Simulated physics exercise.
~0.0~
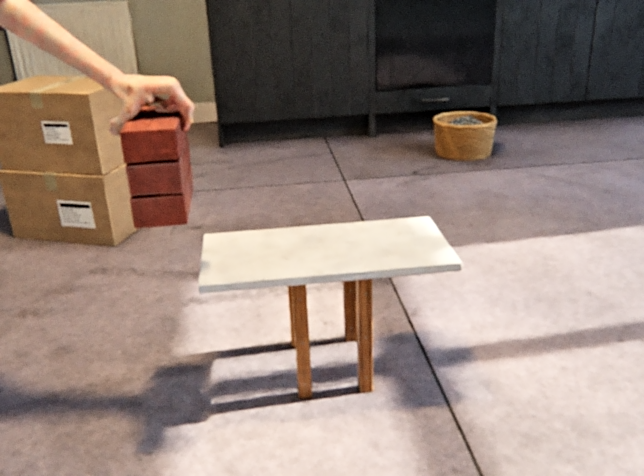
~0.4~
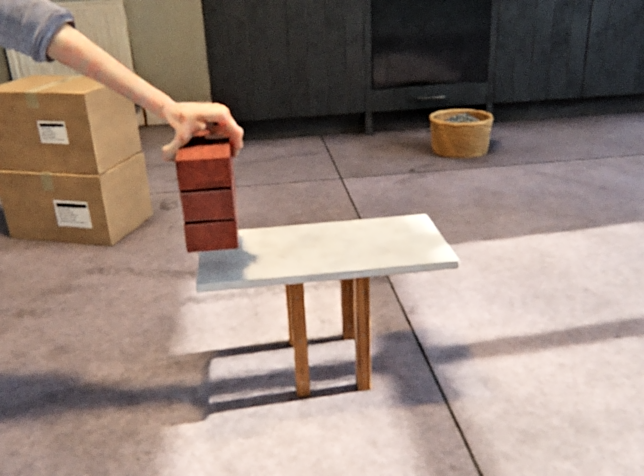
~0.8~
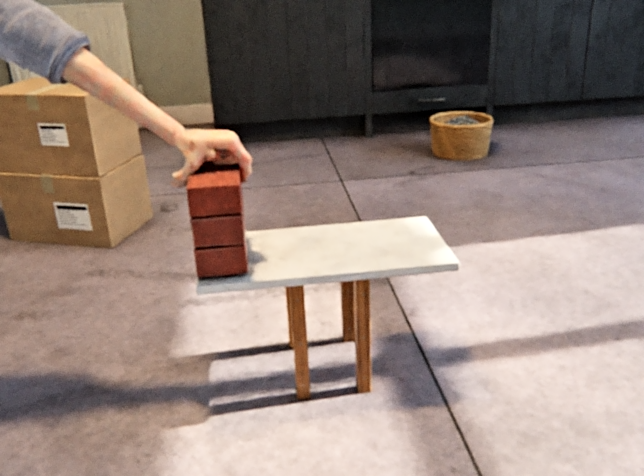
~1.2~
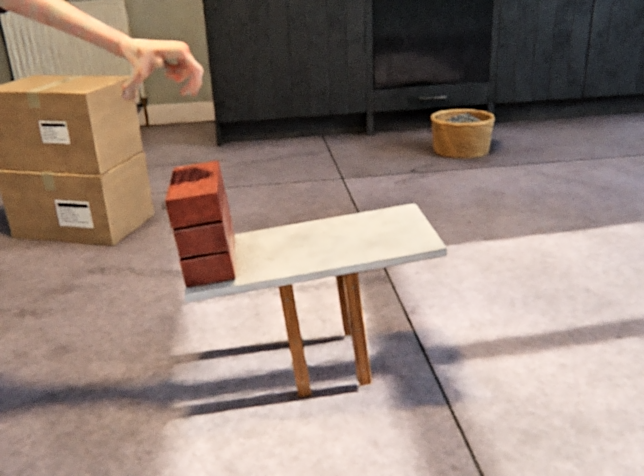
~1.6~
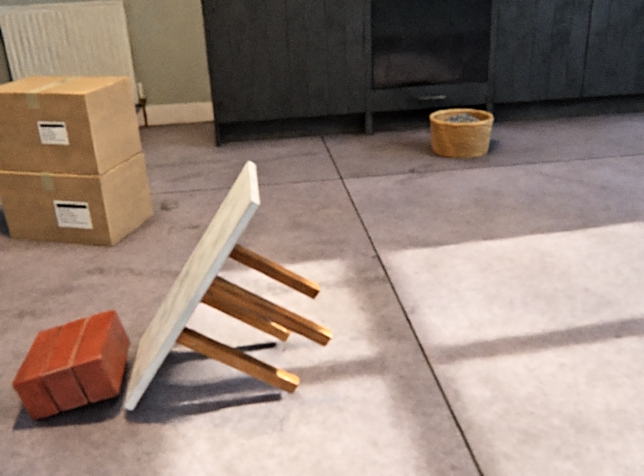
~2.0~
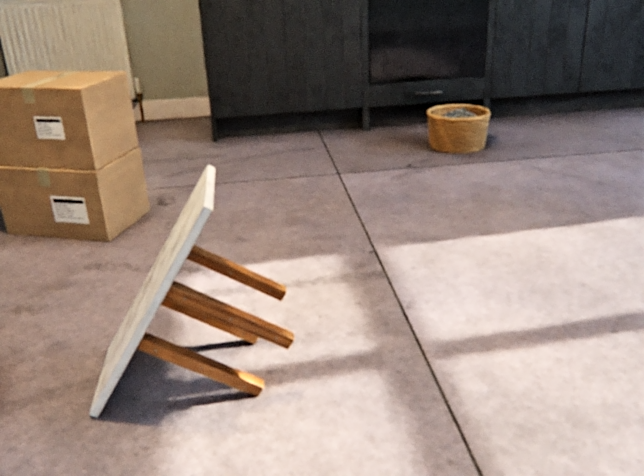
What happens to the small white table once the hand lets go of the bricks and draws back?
The table does not hold and tips over to the left, ending with one end of its top on the floor and its legs sticking out to the right.
